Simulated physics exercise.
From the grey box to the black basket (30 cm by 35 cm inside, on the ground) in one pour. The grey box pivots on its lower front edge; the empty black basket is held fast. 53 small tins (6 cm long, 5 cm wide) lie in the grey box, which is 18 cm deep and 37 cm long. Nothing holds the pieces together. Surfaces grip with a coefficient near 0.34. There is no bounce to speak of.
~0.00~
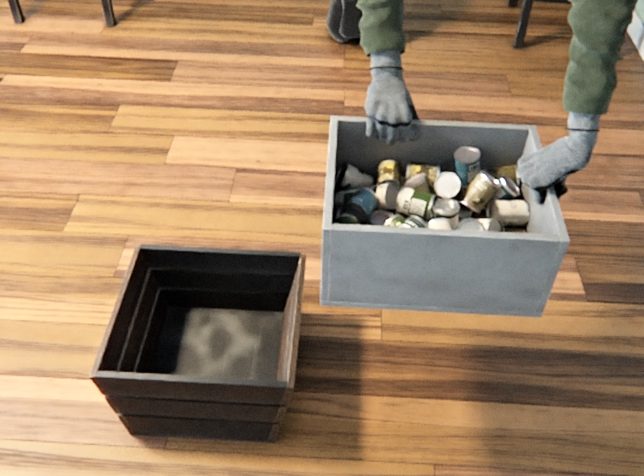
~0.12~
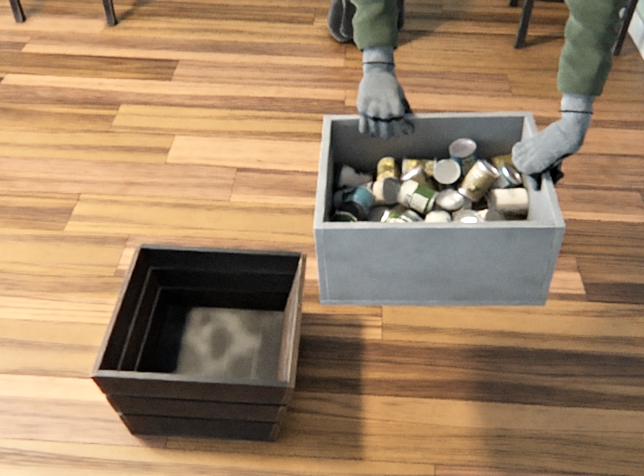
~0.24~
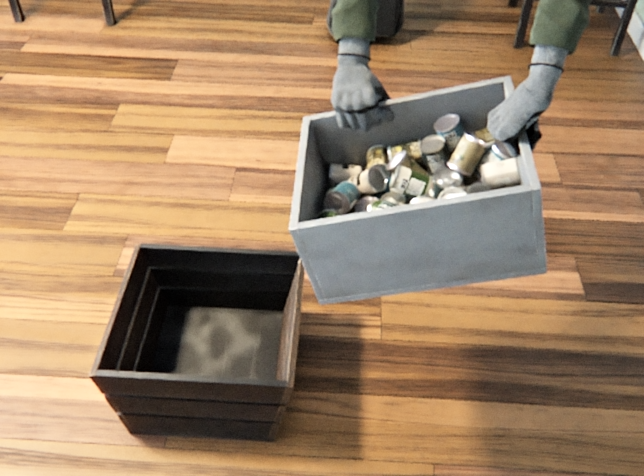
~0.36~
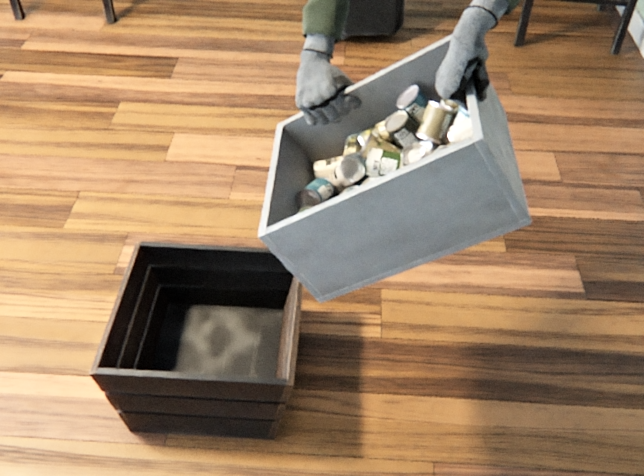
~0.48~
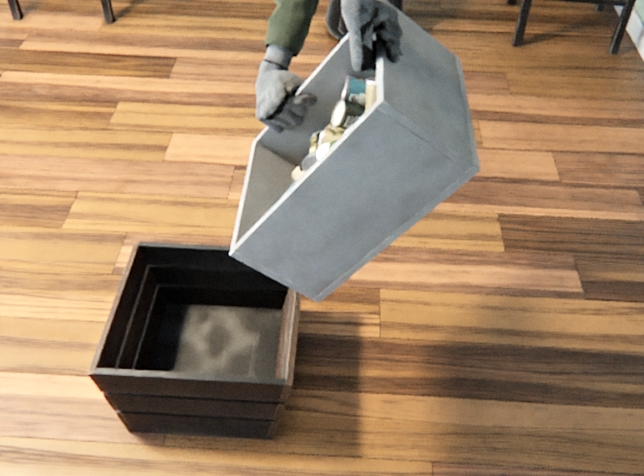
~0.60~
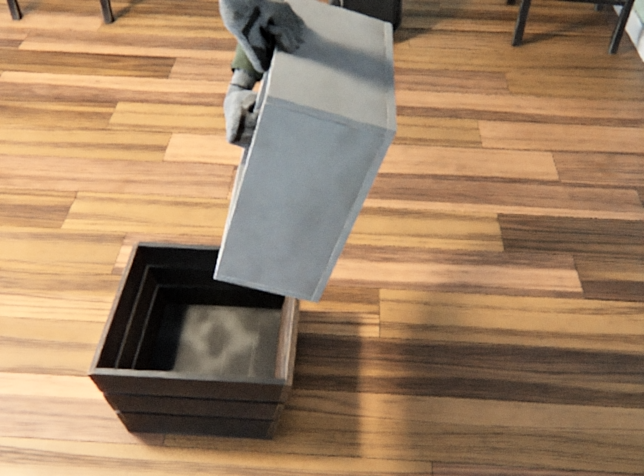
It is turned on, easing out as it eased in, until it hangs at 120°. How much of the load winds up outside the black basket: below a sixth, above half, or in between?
The share outside the black basket is less than a sixth.
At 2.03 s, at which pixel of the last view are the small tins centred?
At about (189, 360).
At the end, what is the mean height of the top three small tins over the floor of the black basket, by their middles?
About 12 cm.
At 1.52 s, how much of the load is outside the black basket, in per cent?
Some 10 per cent by then.
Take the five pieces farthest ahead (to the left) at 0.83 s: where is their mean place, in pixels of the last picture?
Near (158, 259).
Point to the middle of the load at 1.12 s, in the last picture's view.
At about (179, 325).
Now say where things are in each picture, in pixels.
In the first picture (each is followed by its nearest rim corner in this view), grey box, (561, 238); black basket, (287, 384); 0° from level; none out.
The second picture shows grey box, (556, 224); 5° from level.
The third picture shows grey box, (531, 187); 17° from level.
The fourth picture shows grey box, (474, 139); 34° from level.
The fifth picture shows grey box, (376, 104); 54° from level.
The sixth picture shows grey box, (264, 100); black basket, (285, 382); 75° from level; none out.
After 0.83 s, tilt 108°; 38 still in the grey box and 15 in the air.
After 1.12 s, tilt 120°; 9 still in the grey box, 33 in the black basket, 1 outside the black basket and 10 in the air.
After 1.52 s, tilt 120°; 47 in the black basket, 4 outside the black basket and 2 in the air.
When it is over (at 2.03 s), 49 in the black basket and 4 outside the black basket. Asked share, 4 of 53, 8 per cent.
